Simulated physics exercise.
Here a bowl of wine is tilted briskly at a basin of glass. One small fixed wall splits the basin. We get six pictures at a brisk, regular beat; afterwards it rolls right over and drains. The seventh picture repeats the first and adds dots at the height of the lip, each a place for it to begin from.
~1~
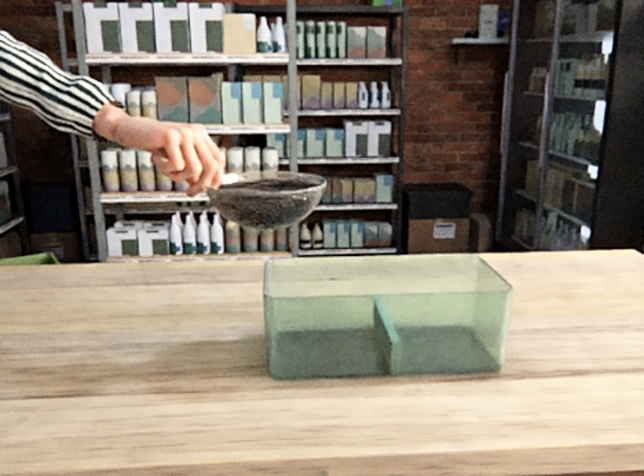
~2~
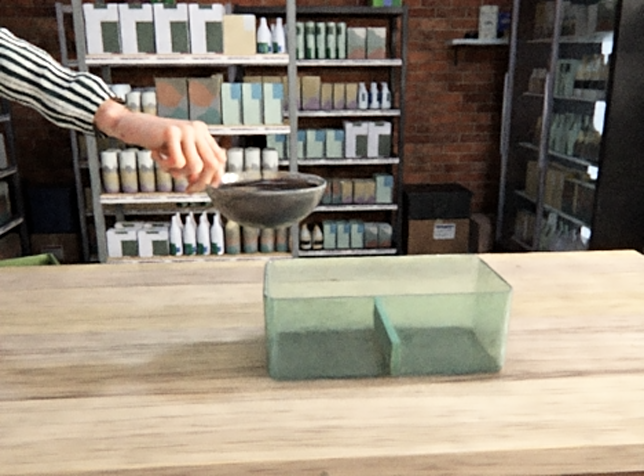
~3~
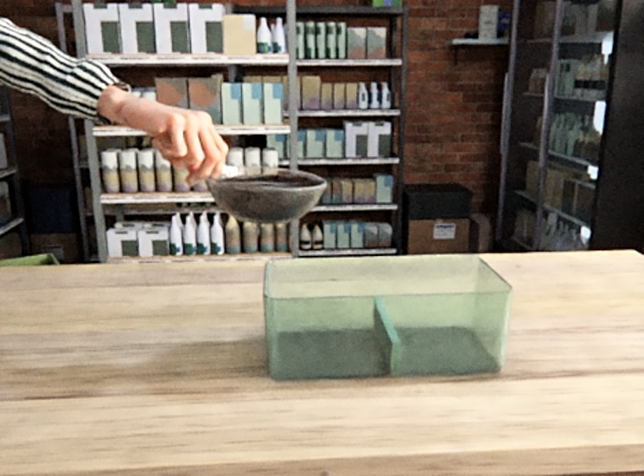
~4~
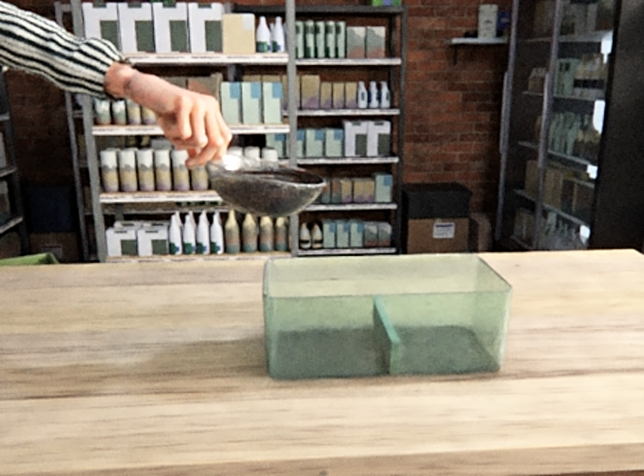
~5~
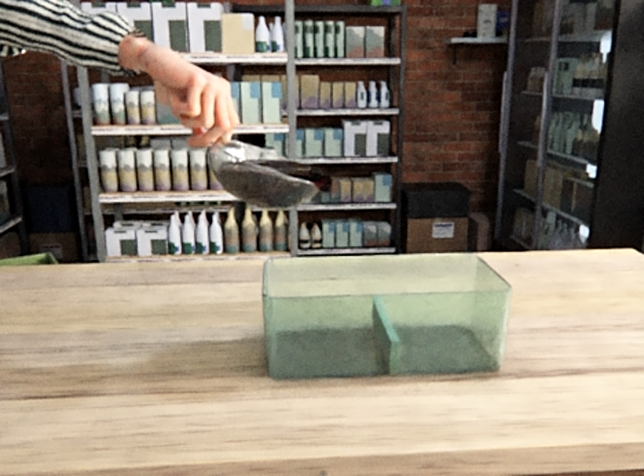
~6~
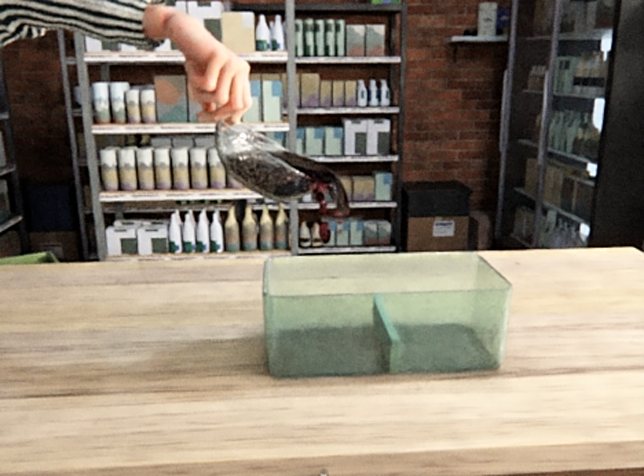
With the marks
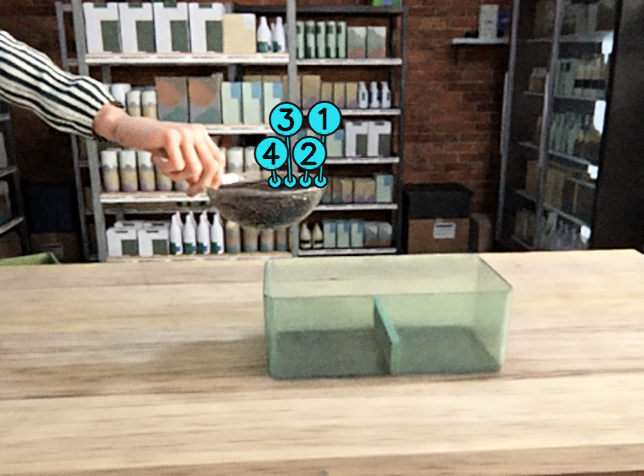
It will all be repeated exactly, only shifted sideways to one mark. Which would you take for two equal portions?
Best: 2.
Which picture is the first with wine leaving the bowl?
Picture 4.
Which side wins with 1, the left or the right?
More ends on the right.
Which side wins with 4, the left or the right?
More ends on the left.
In cyan, 1 at (320, 180); 2 at (305, 181); 3 at (290, 181); 4 at (275, 181).
If 1 is chosen, about 24 % ends left of the wall and 74 % right of it.
If 2 is chosen, about 49 % ends left of the wall and 50 % right of it.
If 3 is chosen, about 85 % ends left of the wall and 14 % right of it.
If 4 is chosen, about 95 % ends left of the wall and 4 % right of it.
